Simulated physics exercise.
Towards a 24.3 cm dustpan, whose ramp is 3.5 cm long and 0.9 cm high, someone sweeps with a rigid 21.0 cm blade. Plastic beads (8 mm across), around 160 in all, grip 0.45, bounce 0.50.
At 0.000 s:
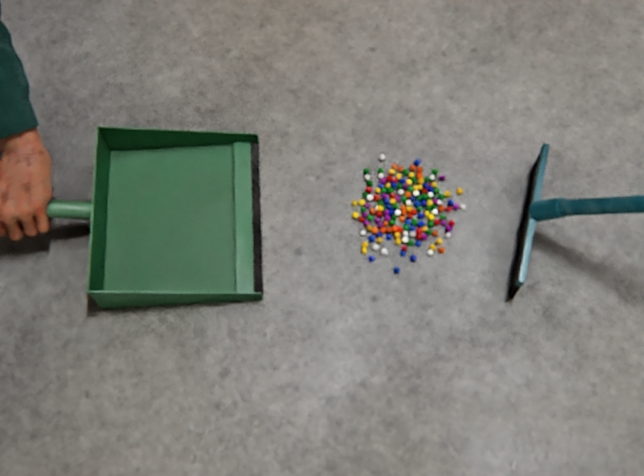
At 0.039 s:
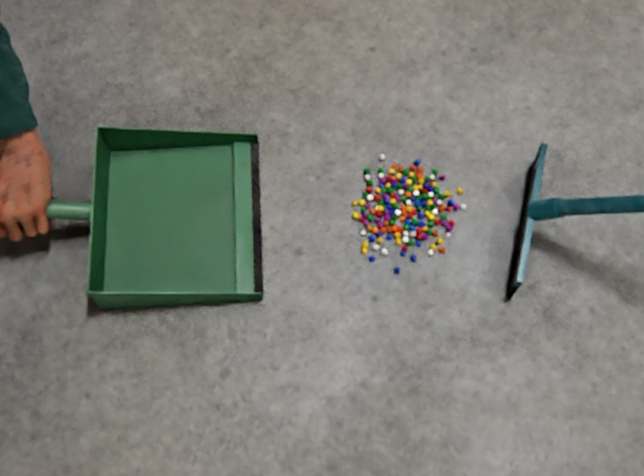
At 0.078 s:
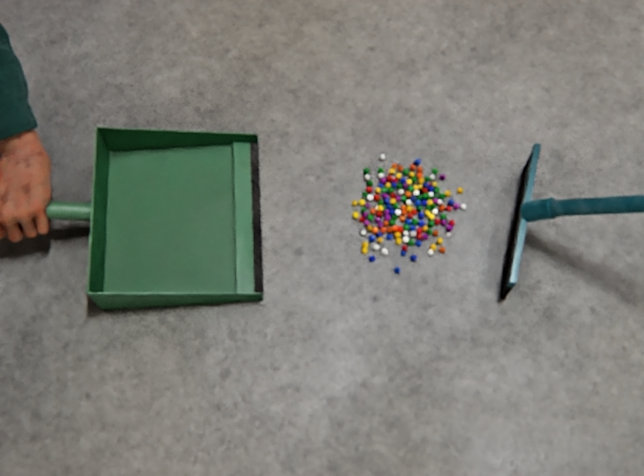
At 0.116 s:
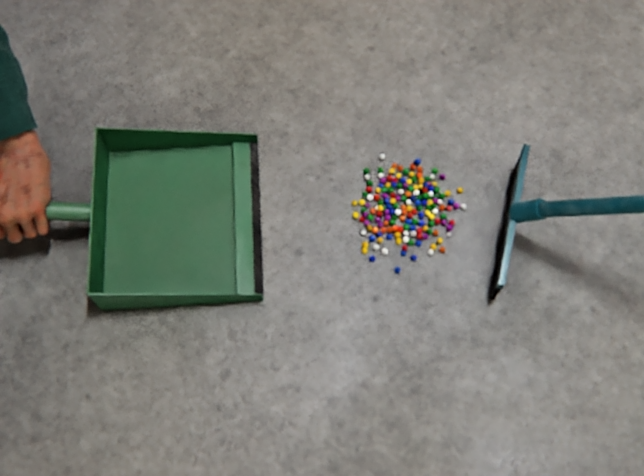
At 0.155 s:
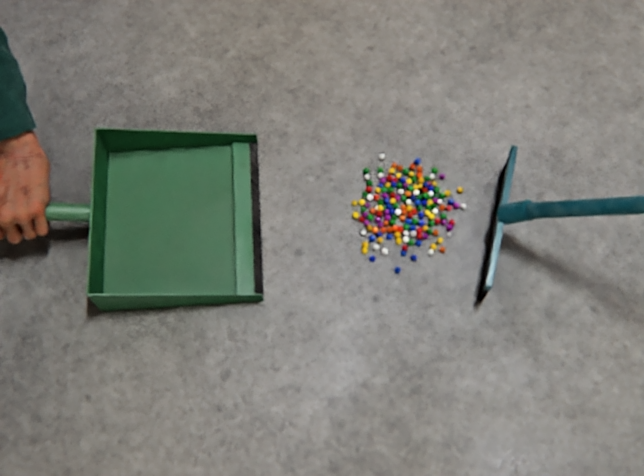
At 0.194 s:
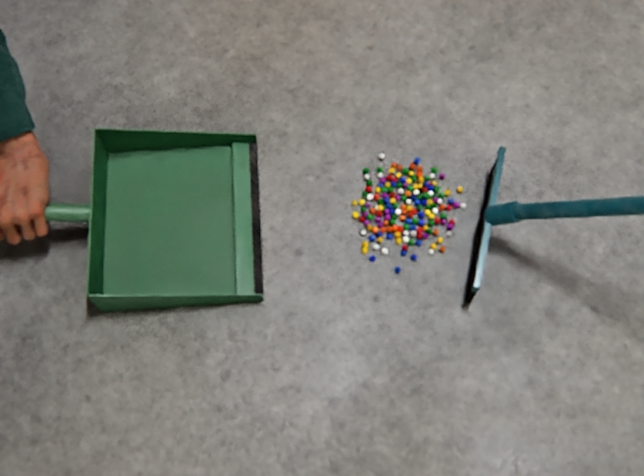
At the start, a hand at the left holds a green dustpan on a grey floor, with a scattered cluster of colourful beads to its right and a teal blade tool beyond. The blade then slides left towards the beads, closing most of the gap, while the beads and dustpan stay still.
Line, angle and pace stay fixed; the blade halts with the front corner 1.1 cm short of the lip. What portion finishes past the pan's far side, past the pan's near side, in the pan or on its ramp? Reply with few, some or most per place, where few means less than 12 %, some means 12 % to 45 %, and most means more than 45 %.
Far side = few, near side = few, pan = few.
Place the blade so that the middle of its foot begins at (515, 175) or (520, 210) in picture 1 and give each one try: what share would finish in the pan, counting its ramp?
I'd put it near 10 per cent for the first and near 0 per cent for the second.
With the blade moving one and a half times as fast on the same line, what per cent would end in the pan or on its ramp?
Then roughly 5 per cent.
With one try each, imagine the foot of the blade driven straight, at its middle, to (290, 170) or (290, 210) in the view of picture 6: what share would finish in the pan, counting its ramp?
First try around 15 %, second try around 10 %.
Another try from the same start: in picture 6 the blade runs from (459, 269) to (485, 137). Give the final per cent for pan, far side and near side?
Split: Pan = 20, far = 20, near = 0.
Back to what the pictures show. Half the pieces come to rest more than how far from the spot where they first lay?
I'd say near 16 cm.
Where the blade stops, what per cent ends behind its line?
Estimate: Near 30 %.
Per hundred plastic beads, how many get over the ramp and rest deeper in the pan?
Around 0 percent.
After 0.50 s, middle of the blade 18 cm from the lip; 0 % over the lip, far side 0 %, near side 0 %.
After 0.70 s, middle of the blade 9 cm from the lip; 0 % over the lip, far side 0 %, near side 0 %.
After 1.02 s, middle of the blade 4 cm from the lip; 0 % over the lip, far side 0 %, near side 0 %.
In the end, at 1.3 s, far side 0 %, near side 0 %, pan 0 %, in front of the lip or behind the blade 100 %.
